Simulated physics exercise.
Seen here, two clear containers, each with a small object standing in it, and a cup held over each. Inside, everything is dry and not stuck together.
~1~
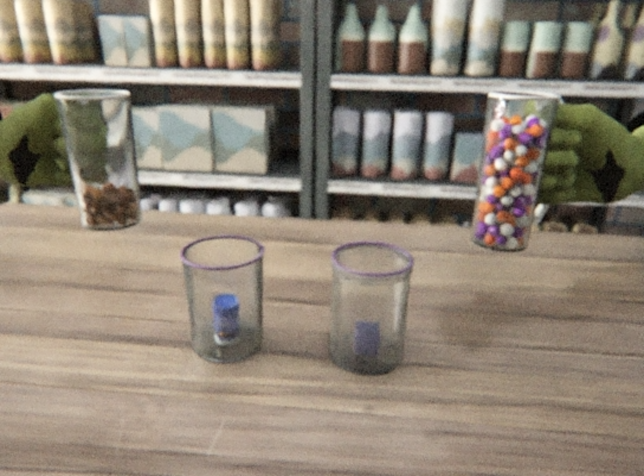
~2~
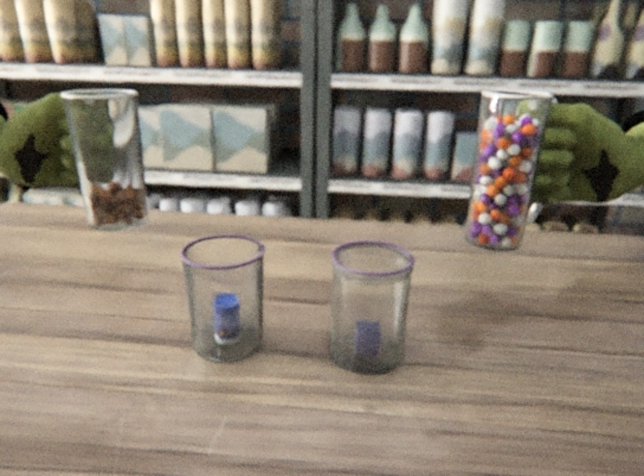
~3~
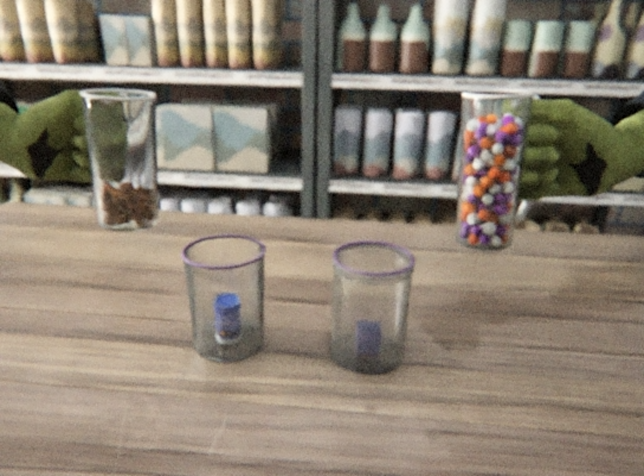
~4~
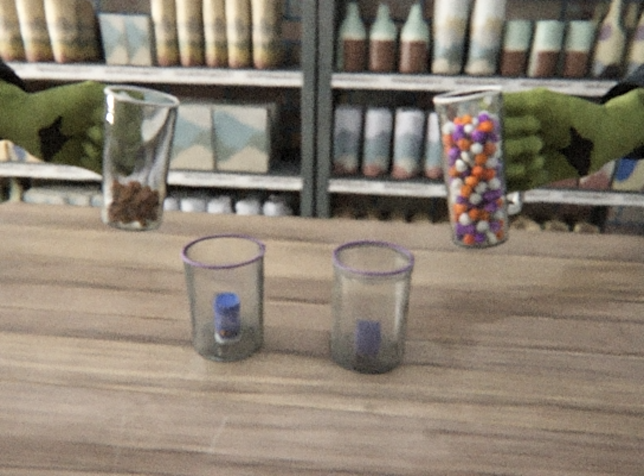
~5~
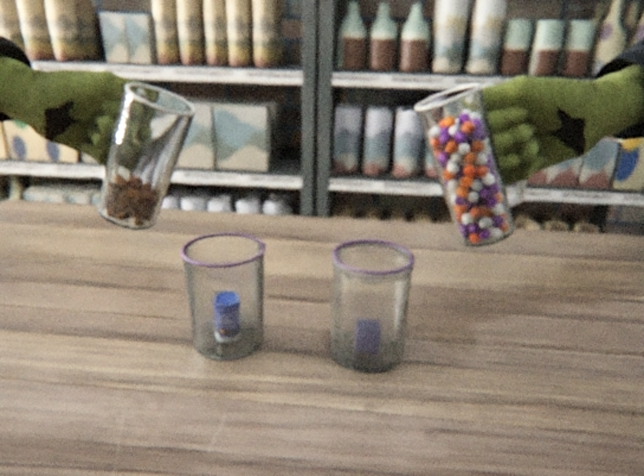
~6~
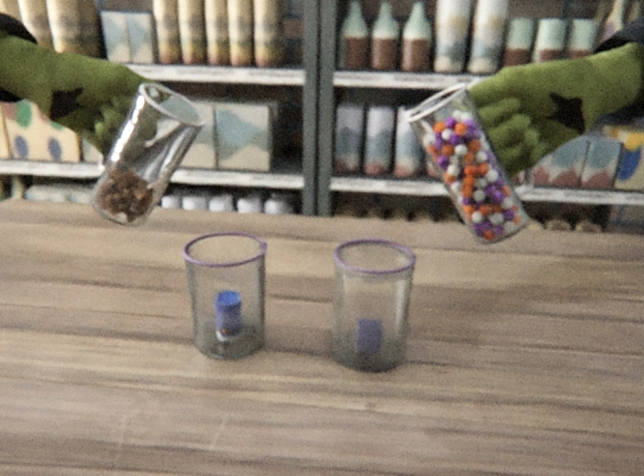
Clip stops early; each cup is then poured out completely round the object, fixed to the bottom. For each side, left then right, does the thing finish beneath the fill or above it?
Going left to right: Left thing - above the fill, right thing - beneath the fill.
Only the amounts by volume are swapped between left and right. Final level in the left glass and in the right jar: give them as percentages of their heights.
On the left 60 per cent, on the right 20 per cent.
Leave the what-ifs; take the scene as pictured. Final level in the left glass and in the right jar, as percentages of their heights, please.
Near 25 on the left, 55 on the right.
Then, 0.40 s later than the last frame, left glass empty, all of its cupful still in the cup; right jar empty, all of its cupful still in the cup.
Then, 0.83 s later than the last frame, left glass empty, all of its cupful still in the cup; right jar nearly empty, nearly all of its cupful still in the cup.
Then, 1.34 s later than the last frame, left glass nearly empty, none of its cupful still in the cup; right jar half full, none of its cupful still in the cup.
When it is over, left glass a quarter full (surface near (229, 313)), nothing beside it; right jar half full (surface near (371, 299)), nothing beside it; the left thing is still showing; the right thing is covered.
